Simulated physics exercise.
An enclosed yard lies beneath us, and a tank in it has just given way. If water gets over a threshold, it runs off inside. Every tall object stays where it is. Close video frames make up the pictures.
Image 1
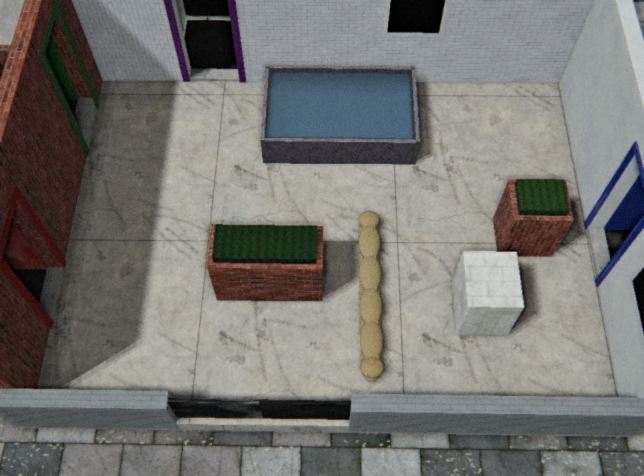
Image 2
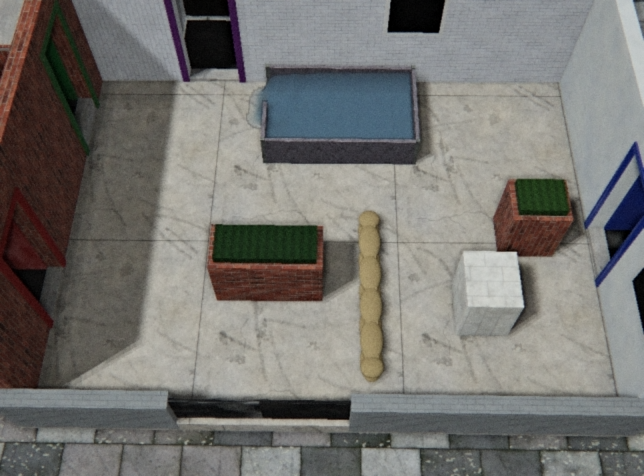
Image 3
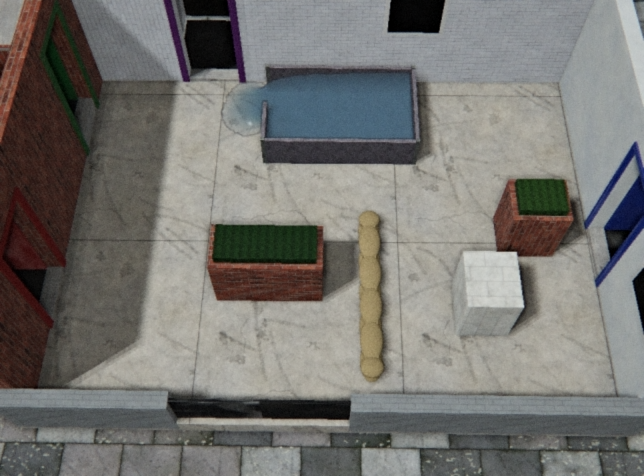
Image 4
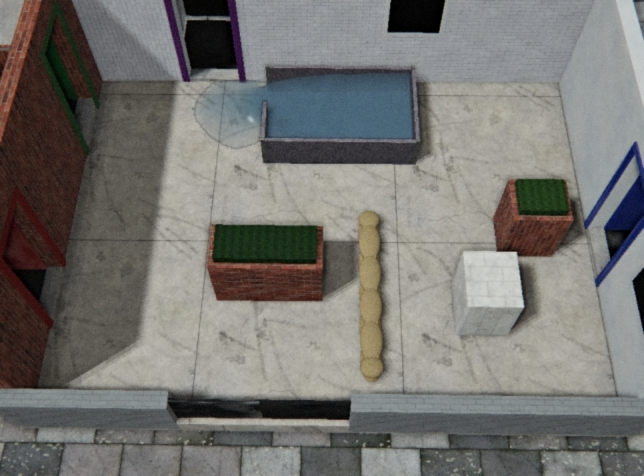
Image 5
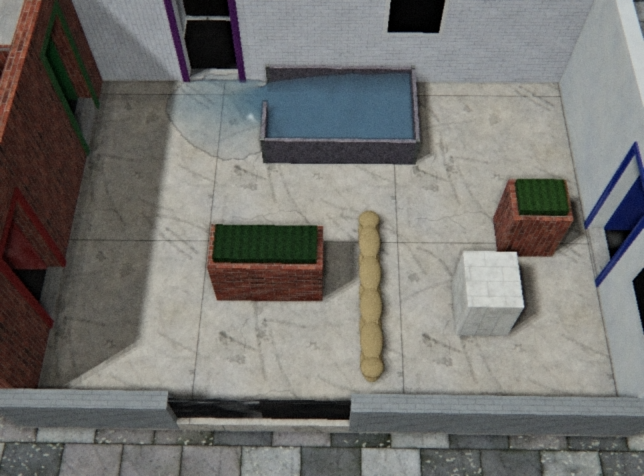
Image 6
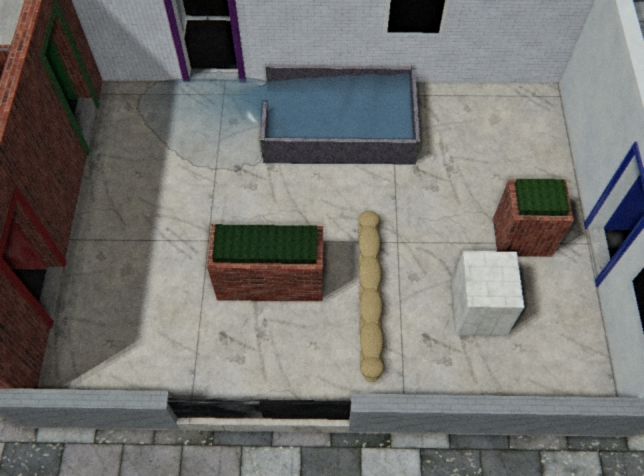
At the start, blue water lies still in a rectangular tank against the back wall of an enclosed yard with brick planters and a pale block. Water then pours from the tank's left end onto the paving, and the thin puddle spreads leftward and forward, reaching the shaded ground.
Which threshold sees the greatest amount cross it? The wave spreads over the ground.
The purple threshold.
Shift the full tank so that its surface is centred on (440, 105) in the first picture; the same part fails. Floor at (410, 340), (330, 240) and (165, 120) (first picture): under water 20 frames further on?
Log, spots in order: Unwetted / unwetted / taken by the flood.
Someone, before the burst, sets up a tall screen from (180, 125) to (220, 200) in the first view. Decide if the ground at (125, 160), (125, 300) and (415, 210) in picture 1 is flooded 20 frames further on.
Going through them in order, I get inundated, inundated and high and dry.
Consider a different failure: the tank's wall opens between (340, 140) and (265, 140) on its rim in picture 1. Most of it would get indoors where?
Most goes in at the one in red.
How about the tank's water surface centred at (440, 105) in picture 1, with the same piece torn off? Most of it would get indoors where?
It's the red-painted one.
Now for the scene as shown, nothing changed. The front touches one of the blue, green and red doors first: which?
The one in green.
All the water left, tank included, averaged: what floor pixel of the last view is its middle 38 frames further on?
Somewhere near (218, 189).
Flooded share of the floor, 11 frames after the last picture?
Share estimate: About 15 per cent.
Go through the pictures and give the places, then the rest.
The first frame shows still water in the water tank at (340, 106).
In the second frame, water pours out at (269, 100) and has run to (261, 91).
In the third frame, water pours out at (270, 102) and has run to (229, 120).
In the fourth frame, water pours out at (270, 102) and has run to (199, 109).
In the fifth frame, water pours out at (270, 102) and has run to (173, 101).
In the sixth frame, water pours out at (270, 101) and has run to (147, 98).
A moment on, water covers 15 % of the floor; purple door some in, blue door not reached, red door not reached, green door wet at the sill, nothing in.
Next, water covers 15 % of the floor; purple door some in, blue door not reached, red door not reached, green door wet at the sill, nothing in.
Then, water covers 25 % of the floor; purple door a lot in, blue door not reached, red door wet at the sill, nothing in, green door wet at the sill, nothing in.
Later, water covers 40 % of the floor; purple door a lot in, blue door not reached, red door a trickle in, green door wet at the sill, nothing in.
In the end, water covers 60 % of the floor; purple door a lot in, blue door not reached, red door some in, green door wet at the sill, nothing in; the purple door has let in the most.
